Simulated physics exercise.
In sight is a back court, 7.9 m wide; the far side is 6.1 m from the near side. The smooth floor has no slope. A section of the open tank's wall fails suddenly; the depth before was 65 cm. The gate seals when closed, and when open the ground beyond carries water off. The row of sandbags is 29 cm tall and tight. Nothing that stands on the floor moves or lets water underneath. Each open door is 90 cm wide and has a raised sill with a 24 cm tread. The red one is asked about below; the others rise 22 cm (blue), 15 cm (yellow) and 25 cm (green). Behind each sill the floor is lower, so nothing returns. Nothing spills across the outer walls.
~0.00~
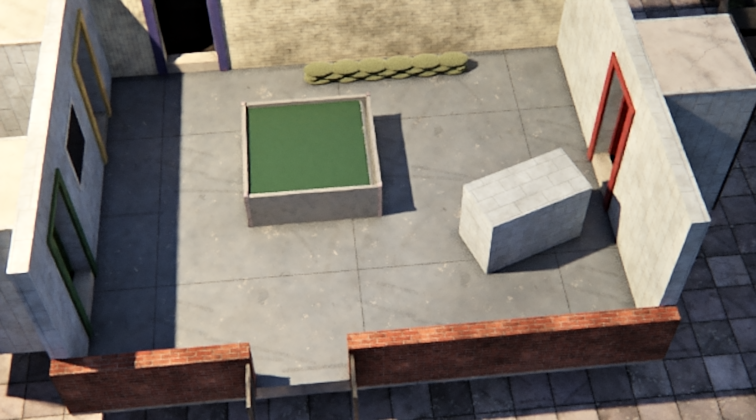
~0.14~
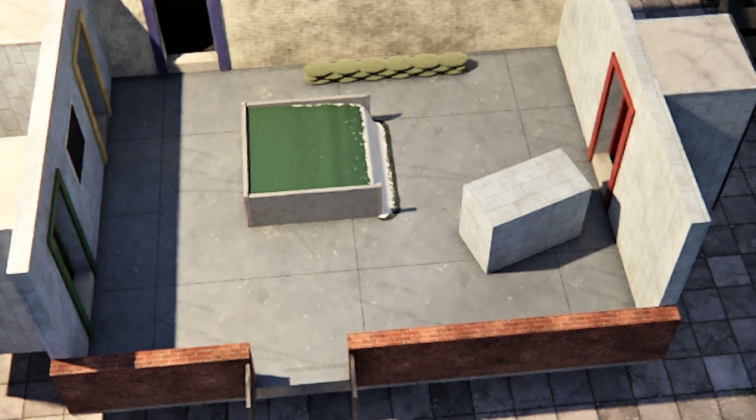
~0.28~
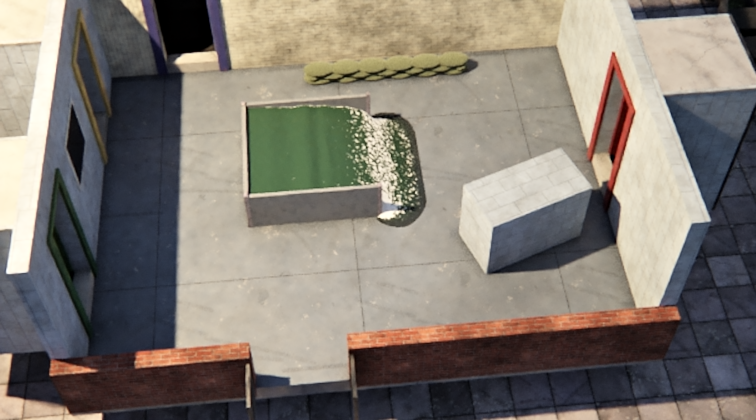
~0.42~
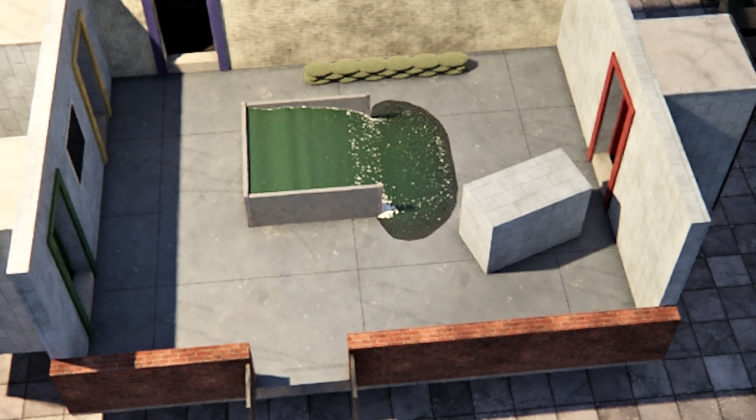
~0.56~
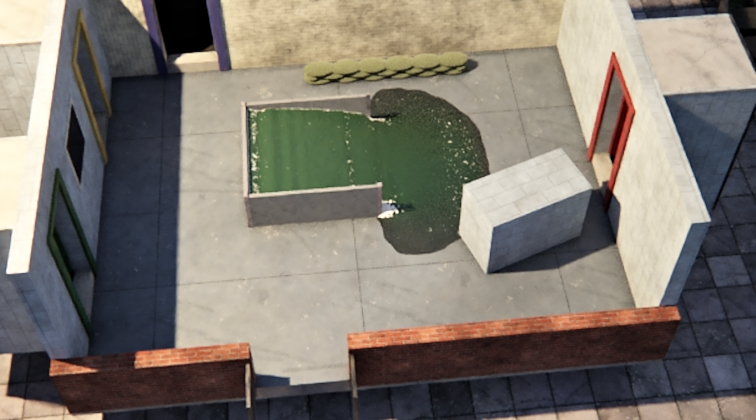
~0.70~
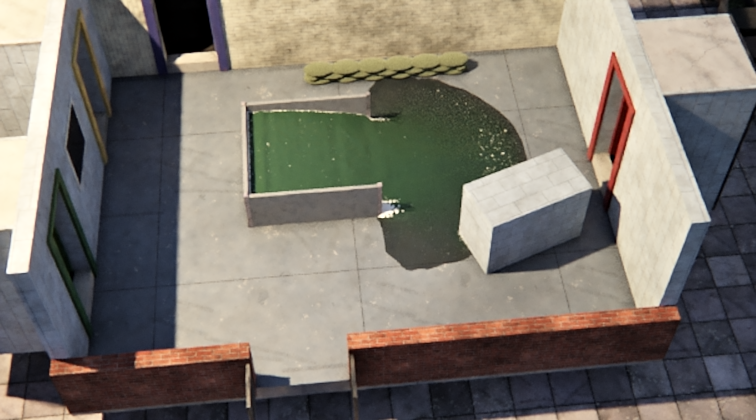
Green water bursts through the right side of a square, pale-walled tank in a grey paved courtyard, seen from high above by a still camera. A pale block stands to the right near a red door, with green, yellow and purple doorways left and behind, a hedge at the back and low brick walls in front. Foaming at first, the water spreads rightward in a widening dark pool, reaching the block and curving around its back.
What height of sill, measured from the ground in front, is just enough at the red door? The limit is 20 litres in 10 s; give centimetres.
It would have to be roughly 31 cm high.
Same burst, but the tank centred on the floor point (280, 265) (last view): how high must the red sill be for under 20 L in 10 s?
Some 14.0 cm.
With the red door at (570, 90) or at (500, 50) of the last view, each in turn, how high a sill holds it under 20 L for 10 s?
Roughly 22 and 21 cm.
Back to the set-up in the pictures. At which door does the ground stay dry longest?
The green one.
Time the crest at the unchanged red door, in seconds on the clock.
Around 2.2 s.
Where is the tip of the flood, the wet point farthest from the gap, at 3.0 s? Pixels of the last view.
Near (636, 338).
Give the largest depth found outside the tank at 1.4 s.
About 26 cm.
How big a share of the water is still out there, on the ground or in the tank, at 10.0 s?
About 94 per cent.
After 1.4 s water covers 25 % of the floor; 27 cm at the red door, 3 litres in over its 18 cm sill.
After 3.0 s water covers 40 % of the floor, deepest (34 cm) near (551, 51); 24 cm at the red door, 105 litres in over its 18 cm sill.
After 10.0 s water covers 90 % of the floor, deepest (10 cm) near (448, 355); 5 cm at the red door, 120 litres in over its 18 cm sill.
At the red door as built, the water arrived by 1.1 s and peaked near 31 cm at 2.2 s.
With a sill of 25.5 cm, 47 litres would have come in within the 10 s; with 34.5 cm, 9 litres. So under 20 litres takes about 31 cm.
